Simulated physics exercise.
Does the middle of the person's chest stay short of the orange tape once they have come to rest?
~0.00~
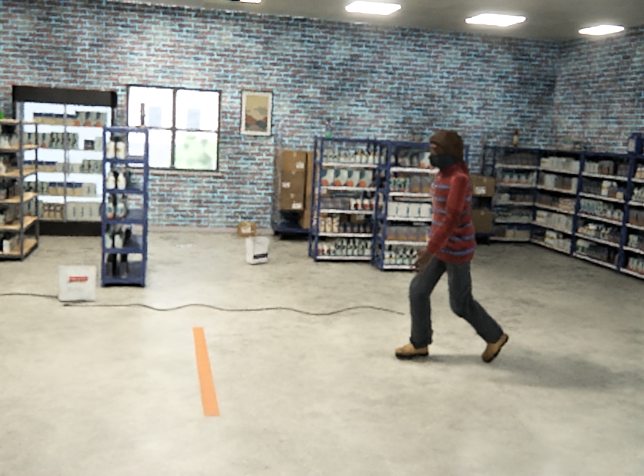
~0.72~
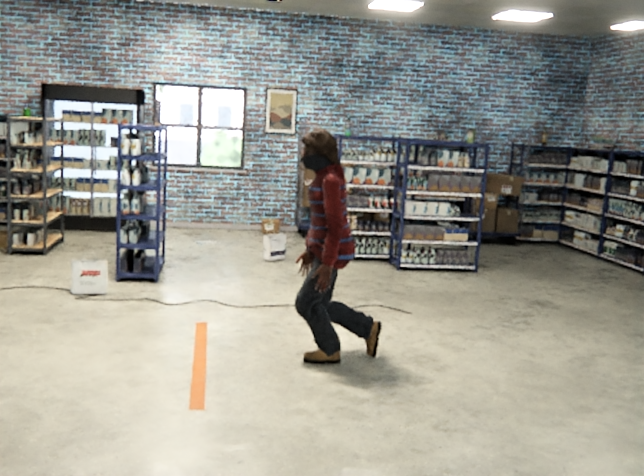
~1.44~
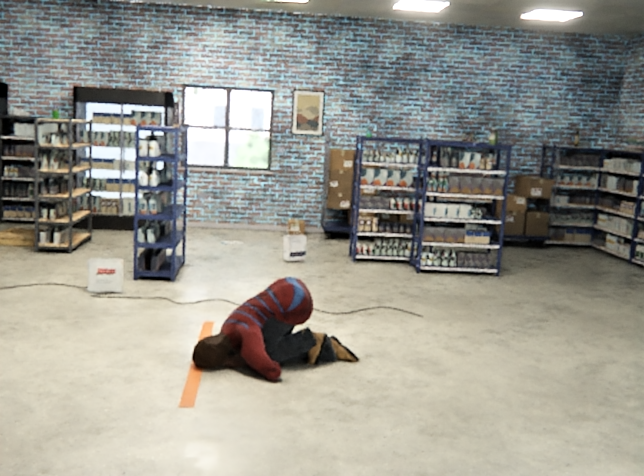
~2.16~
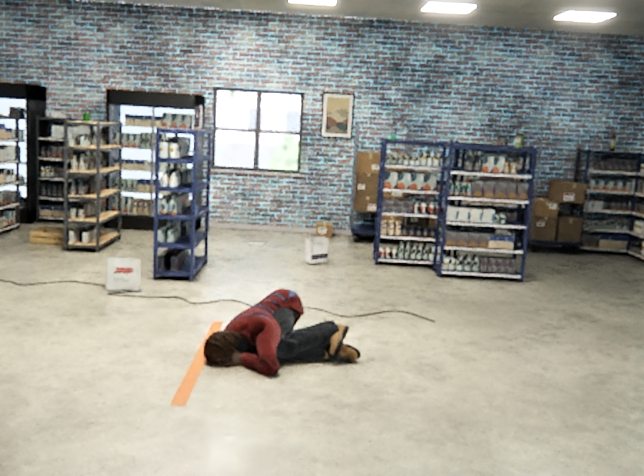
Yes, the person's chest comes to rest short of the orange tape, on the right side of it.
A person in a red striped top, dark trousers and tan shoes walks leftward across the pale floor of a storeroom, seen from the side by a slowly drifting camera. Blue and tan shelves of goods line the patterned brick wall, near a window and a small framed picture. A dark cable crosses the floor behind an orange strip of tape, with a white box to the left. Nearing the tape, the person folds and drops forward, hips raised and head low. The hips then sink, and the person lies curled with the chest short of the tape.
